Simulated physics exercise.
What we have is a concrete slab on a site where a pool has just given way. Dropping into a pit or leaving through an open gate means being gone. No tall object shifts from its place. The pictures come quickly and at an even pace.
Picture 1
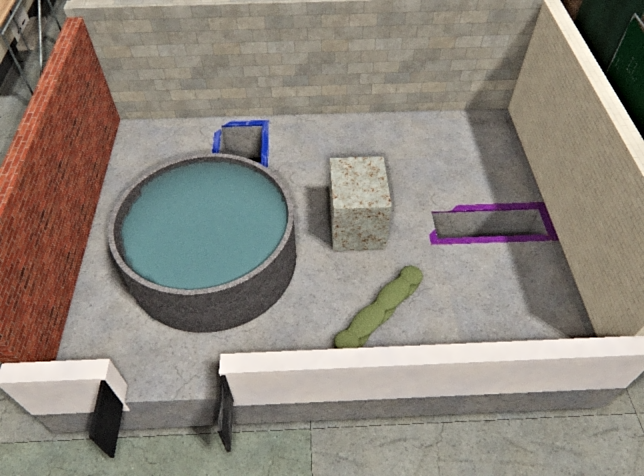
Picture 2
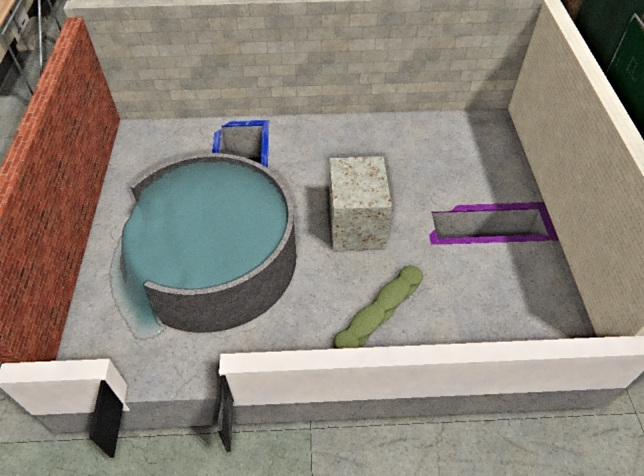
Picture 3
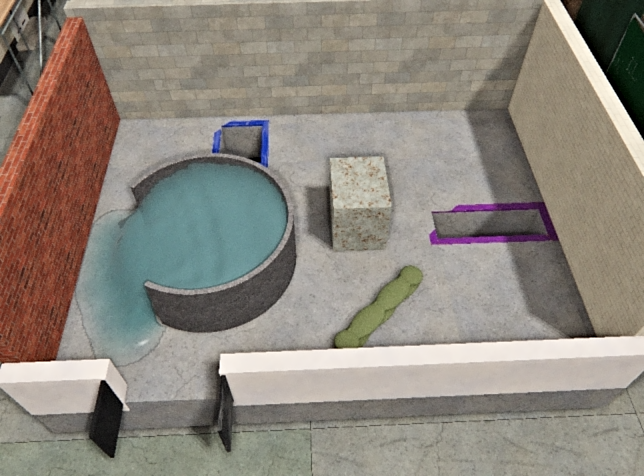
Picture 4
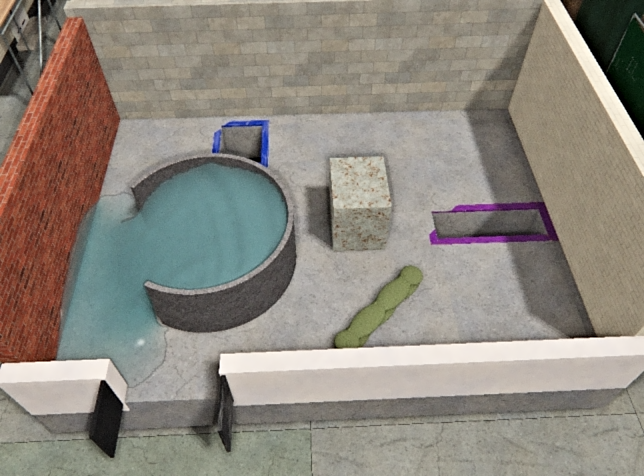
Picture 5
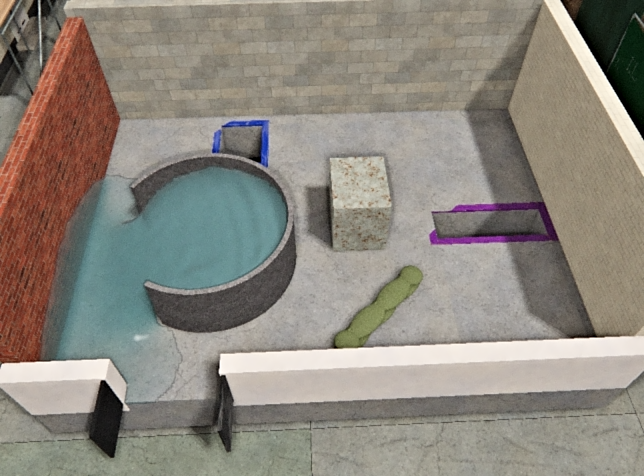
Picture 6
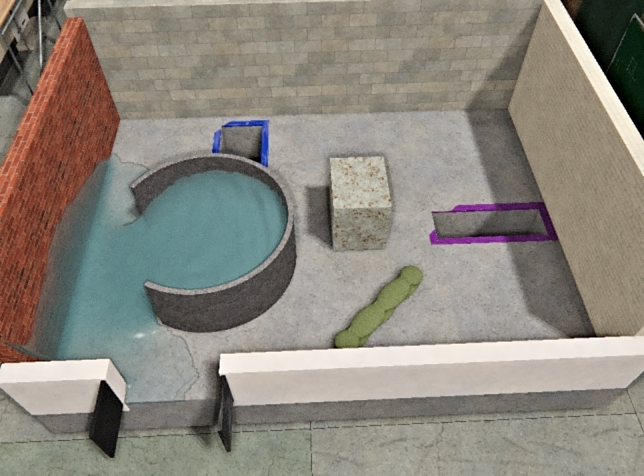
Round grey pool breaking open on its left side, blue water pouring out and spreading across the concrete along the red brick wall.
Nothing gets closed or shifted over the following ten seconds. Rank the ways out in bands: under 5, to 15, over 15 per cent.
The gate claims a heavy share - exceeding fifteen per cent; the blue pit claims a heavy share - exceeding fifteen per cent; the purple pit claims an in-between share - five to fifteen per cent.
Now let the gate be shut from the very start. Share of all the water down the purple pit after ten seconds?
Approx. share, purple: 20 %.
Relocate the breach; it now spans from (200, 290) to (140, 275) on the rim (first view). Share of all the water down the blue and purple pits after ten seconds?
Estimates in per cent: Blue 6, purple 0.
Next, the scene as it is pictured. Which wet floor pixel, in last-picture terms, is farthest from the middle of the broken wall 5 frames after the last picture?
About at (120, 125).
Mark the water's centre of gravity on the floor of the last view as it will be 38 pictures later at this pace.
(230, 249).
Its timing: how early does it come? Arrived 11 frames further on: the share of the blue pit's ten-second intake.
That share would be near 5 %.
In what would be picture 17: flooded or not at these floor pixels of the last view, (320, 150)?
Untouched.
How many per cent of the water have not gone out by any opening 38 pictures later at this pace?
About 58 %.
A moment on, water covers 25 % of the floor; the gate 1 %, the blue pit 0 %, the purple pit 0 %.
Next, water covers 40 % of the floor; the gate 4 %, the blue pit 1 %, the purple pit 0 %.
Then, water covers 65 % of the floor; the gate 11 %, the blue pit 9 %, the purple pit 1 %.
Later, water covers 70 % of the floor; the gate 16 %, the blue pit 20 %, the purple pit 5 %.
In the end, water covers 90 % of the floor; the gate 21 %, the blue pit 29 %, the purple pit 10 %.
